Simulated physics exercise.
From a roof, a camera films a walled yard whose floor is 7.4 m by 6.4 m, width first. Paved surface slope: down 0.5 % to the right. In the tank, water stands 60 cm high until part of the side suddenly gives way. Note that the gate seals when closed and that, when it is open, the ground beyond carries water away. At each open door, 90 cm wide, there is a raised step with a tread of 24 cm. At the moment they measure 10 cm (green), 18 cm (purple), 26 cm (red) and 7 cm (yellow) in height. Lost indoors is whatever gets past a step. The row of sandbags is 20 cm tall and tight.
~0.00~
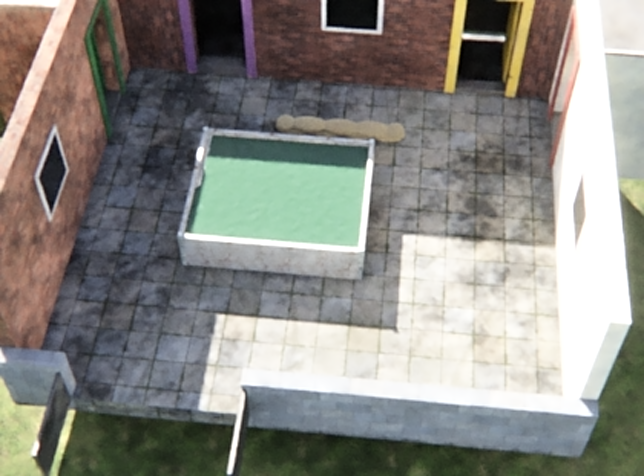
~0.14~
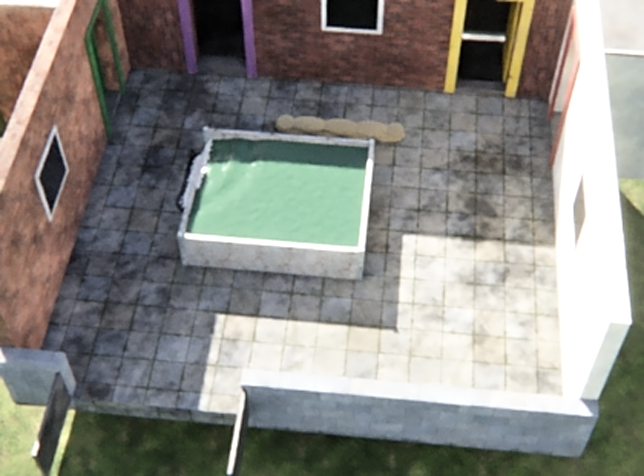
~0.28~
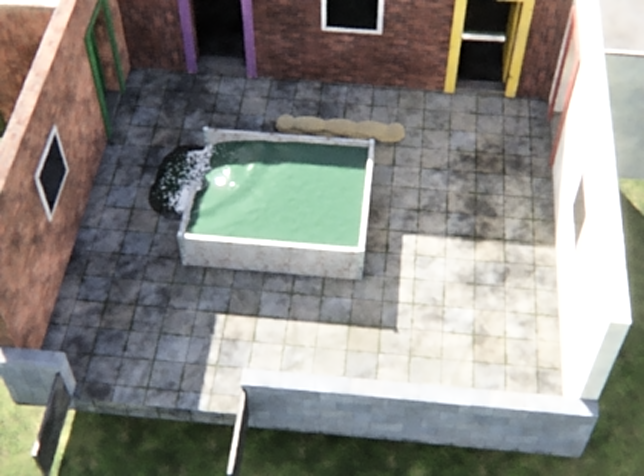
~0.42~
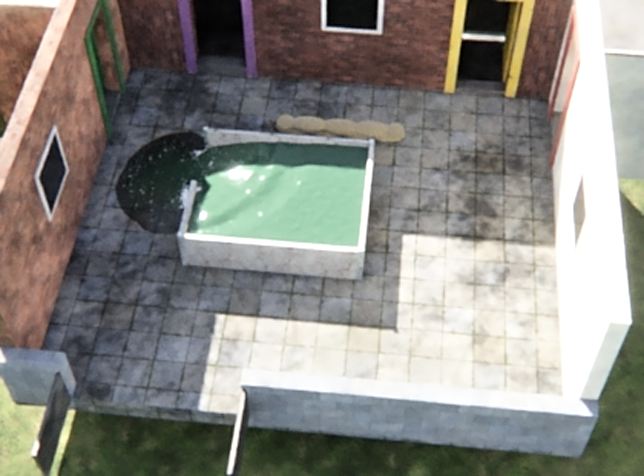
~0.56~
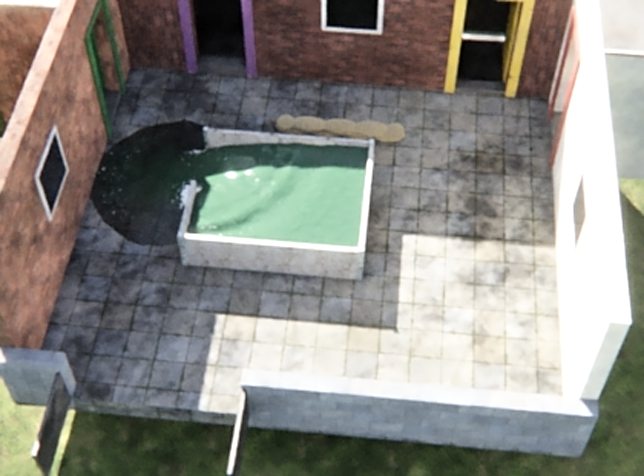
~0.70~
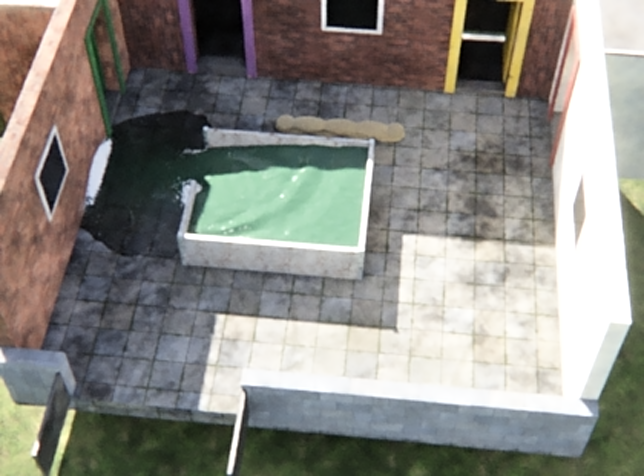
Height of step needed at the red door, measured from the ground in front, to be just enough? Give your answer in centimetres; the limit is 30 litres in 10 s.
Approximately 9.5 cm.
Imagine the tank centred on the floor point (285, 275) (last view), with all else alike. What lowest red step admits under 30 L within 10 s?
Roughly 9.5 centimetres.
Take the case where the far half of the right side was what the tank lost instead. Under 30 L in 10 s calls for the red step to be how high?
Then the minimum is about 20 cm.
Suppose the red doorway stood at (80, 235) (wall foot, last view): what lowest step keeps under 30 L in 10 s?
You'd want it roughly 13.5 cm high.
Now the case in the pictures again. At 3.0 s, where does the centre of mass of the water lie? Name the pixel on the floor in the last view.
(222, 197) or so.
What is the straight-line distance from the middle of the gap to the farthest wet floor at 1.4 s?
Roughly 3.0 metres.
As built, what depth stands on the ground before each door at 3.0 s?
Centimetres: Green = 19, purple = 11, red = 0, yellow = 0.
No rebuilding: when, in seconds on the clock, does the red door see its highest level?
The level tops out around 6.0 s.
After 1.4 s water covers 15 % of the floor, deepest (38 cm) near (107, 177); it has not reached the red door.
After 3.0 s water covers 35 % of the floor, deepest (36 cm) near (128, 77); it has not reached the red door.
After 10.0 s water covers 90 % of the floor, deepest (14 cm) near (540, 123); 12 cm at the red door, 0 litres in over its 26 cm step.
At the red door as built, the water arrived by 4.9 s and peaked near 14 cm at 6.0 s.
Run again over the same 10 s with other heights there, 48 litres in over 8.5 cm, 8 litres over 12 cm. The limit of 30 litres is kept from about 9.5 cm up.
